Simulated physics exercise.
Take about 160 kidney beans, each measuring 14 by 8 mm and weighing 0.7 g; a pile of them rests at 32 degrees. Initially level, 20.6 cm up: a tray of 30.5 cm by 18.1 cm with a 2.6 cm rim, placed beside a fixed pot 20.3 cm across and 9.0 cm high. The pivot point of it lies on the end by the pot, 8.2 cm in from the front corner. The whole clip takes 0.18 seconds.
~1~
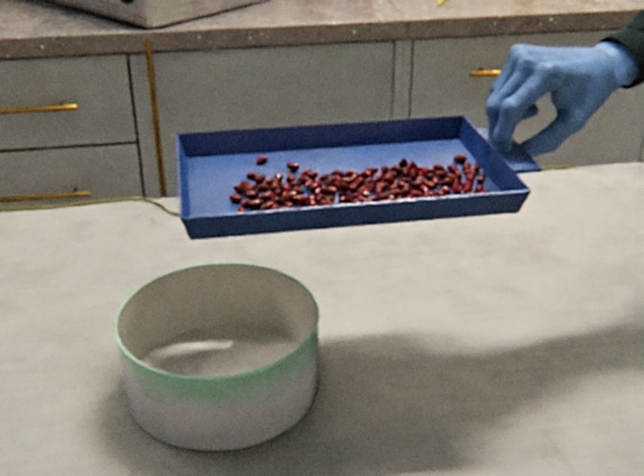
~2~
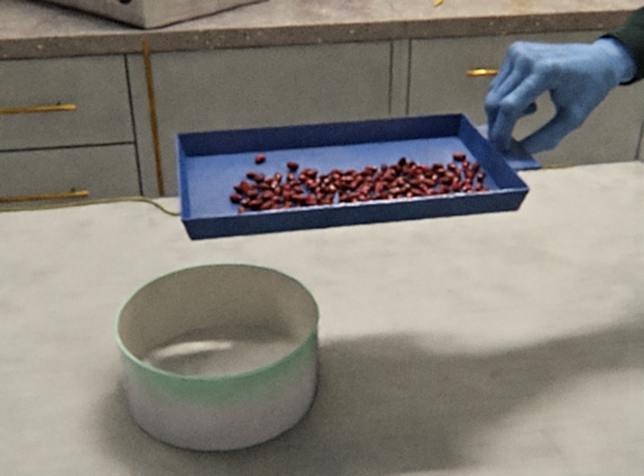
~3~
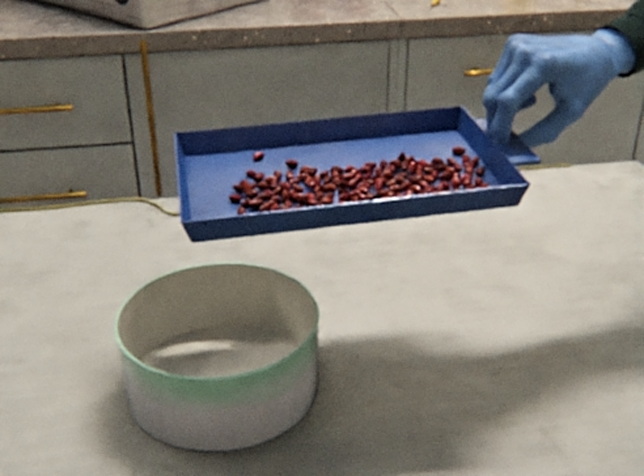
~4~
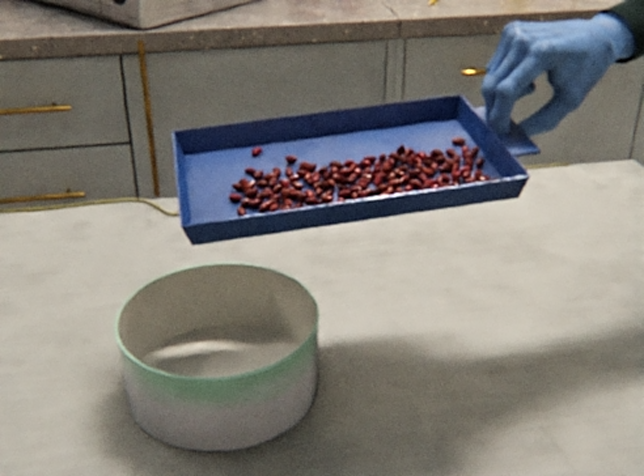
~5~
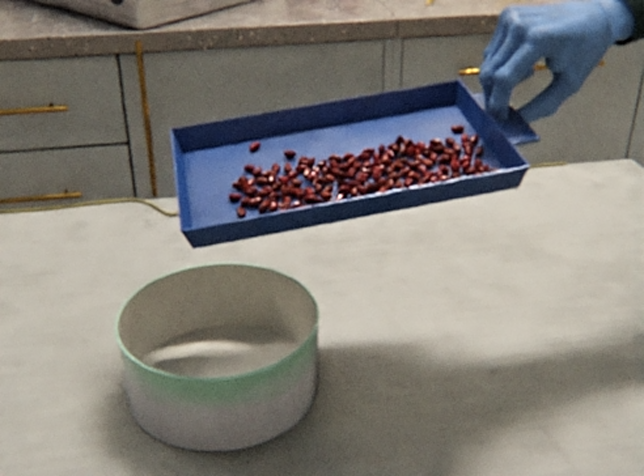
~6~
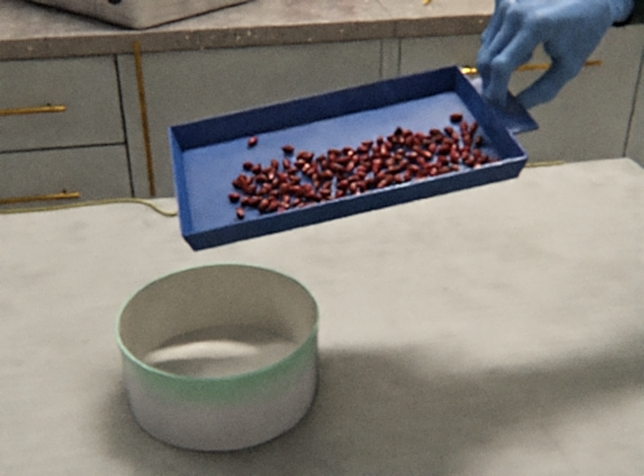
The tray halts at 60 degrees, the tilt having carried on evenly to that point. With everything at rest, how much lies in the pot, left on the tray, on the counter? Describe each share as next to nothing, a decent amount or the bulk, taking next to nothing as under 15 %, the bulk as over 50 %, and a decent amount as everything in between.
Result: Pot: There'll be a moderate quantity. Tray: There'll be over half the quantity. Counter: There'll be not much.
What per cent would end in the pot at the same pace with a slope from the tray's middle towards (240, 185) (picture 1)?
That comes to around 15 per cent.
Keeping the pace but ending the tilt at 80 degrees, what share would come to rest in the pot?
The pot would get around 85 per cent.
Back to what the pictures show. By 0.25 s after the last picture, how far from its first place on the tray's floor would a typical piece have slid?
2 cm.
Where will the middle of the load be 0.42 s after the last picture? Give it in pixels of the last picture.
(285, 187) or thereabouts.
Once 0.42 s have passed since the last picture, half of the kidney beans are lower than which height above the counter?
Some 24 cm.
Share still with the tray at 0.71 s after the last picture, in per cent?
Roughly 80 percent of the load, I'd say.
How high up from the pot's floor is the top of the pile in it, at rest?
Roughly 1.5 cm up.
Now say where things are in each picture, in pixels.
The first frame shows tray tilt 0 degrees, front corners at (189, 214) and (521, 188); middle of the pieces at (365, 191); pot at (218, 314).
The second frame shows tray tilt 1 degrees, front corners at (189, 215) and (521, 186); middle of the pieces at (365, 190).
The third frame shows tray tilt 2 degrees, front corners at (189, 217) and (520, 181); middle of the pieces at (364, 187).
The fourth frame shows tray tilt 5 degrees, front corners at (189, 221) and (520, 174), lowest corner left front; middle of the pieces at (364, 182).
The fifth frame shows tray tilt 8 degrees, front corners at (188, 225) and (519, 164), lowest corner left front; middle of the pieces at (363, 177).
The sixth frame shows tray tilt 12 degrees, front corners at (189, 229) and (518, 154), lowest corner left front; middle of the pieces at (362, 171); pot at (218, 315).
Then, 0.25 s after the last picture, tilt 36 degrees; the tray holds 100 %, the pot 0 %.
Then, 0.42 s after the last picture, tilt 52 degrees; the tray holds 100 %, the pot 0 %.
Then, 0.71 s after the last picture, tilt 60 degrees; the tray holds 80 %, the pot 5 %.
In the end, pot 30 %, tray 60 %, counter 5 %.
